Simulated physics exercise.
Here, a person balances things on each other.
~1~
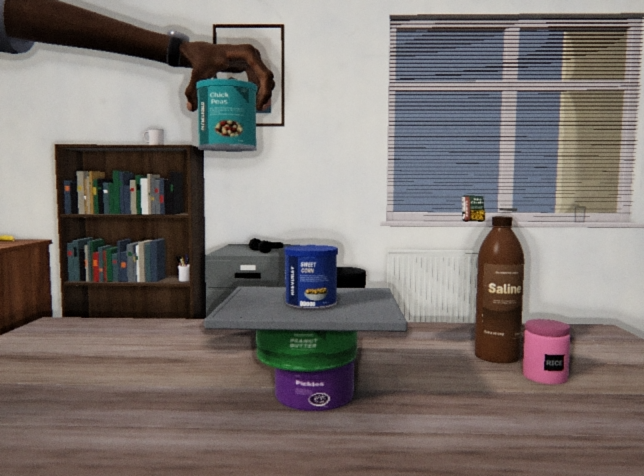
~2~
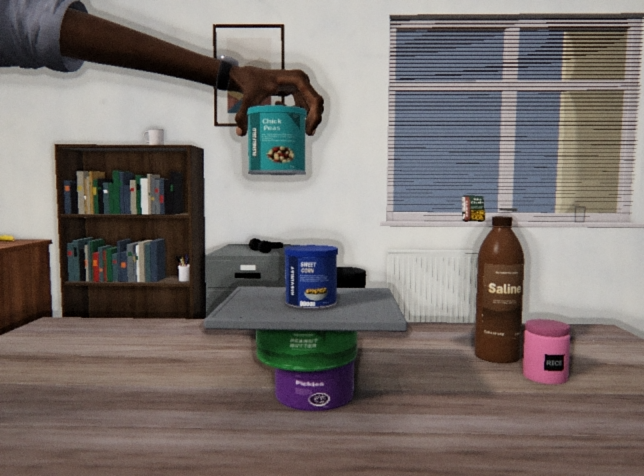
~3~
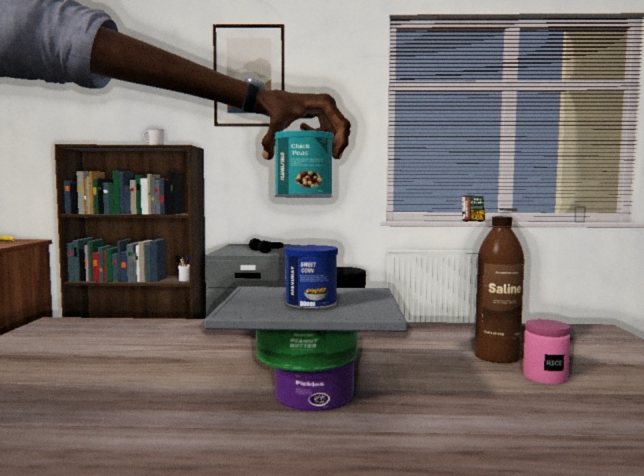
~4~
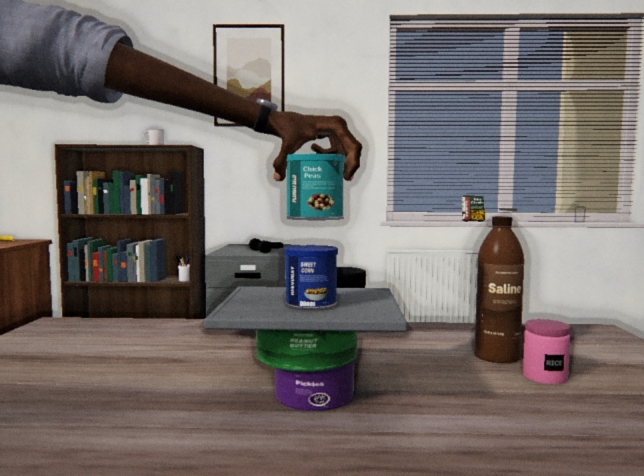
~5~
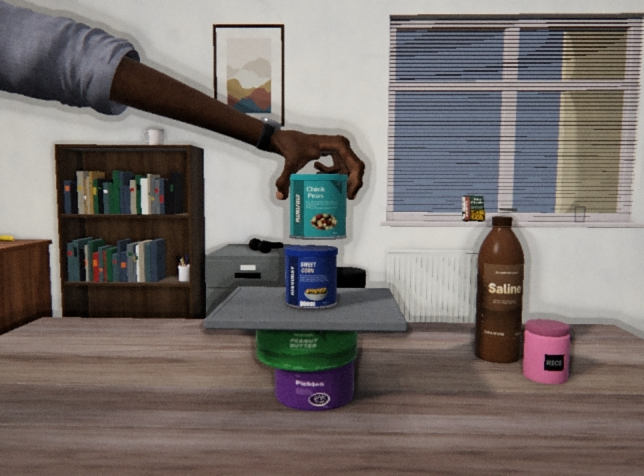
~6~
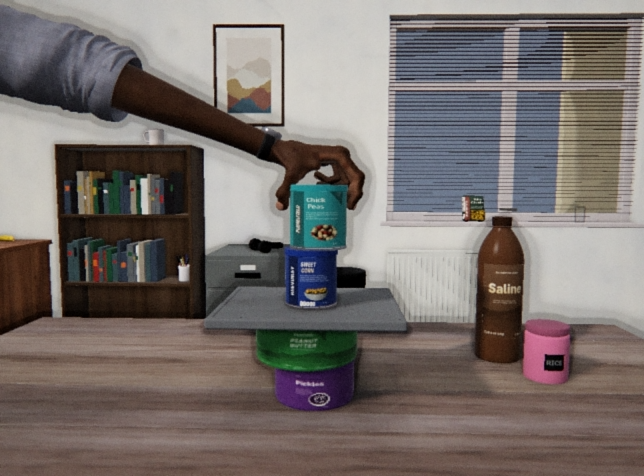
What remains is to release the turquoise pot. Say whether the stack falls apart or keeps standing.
The stack keeps standing.
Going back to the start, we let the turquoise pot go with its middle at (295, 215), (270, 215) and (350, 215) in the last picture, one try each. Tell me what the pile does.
Outcomes in order: No collapse, a collapse, a collapse.
Then, 0.60 s past the last view, nothing moves.
Then, 1.60 s past the last view, turquoise pot resting near (318, 218).
Finally, all 7 still in place. Final places as the last picture's camera would see them, turquoise pot near (318, 218). The pile keeps its balance.
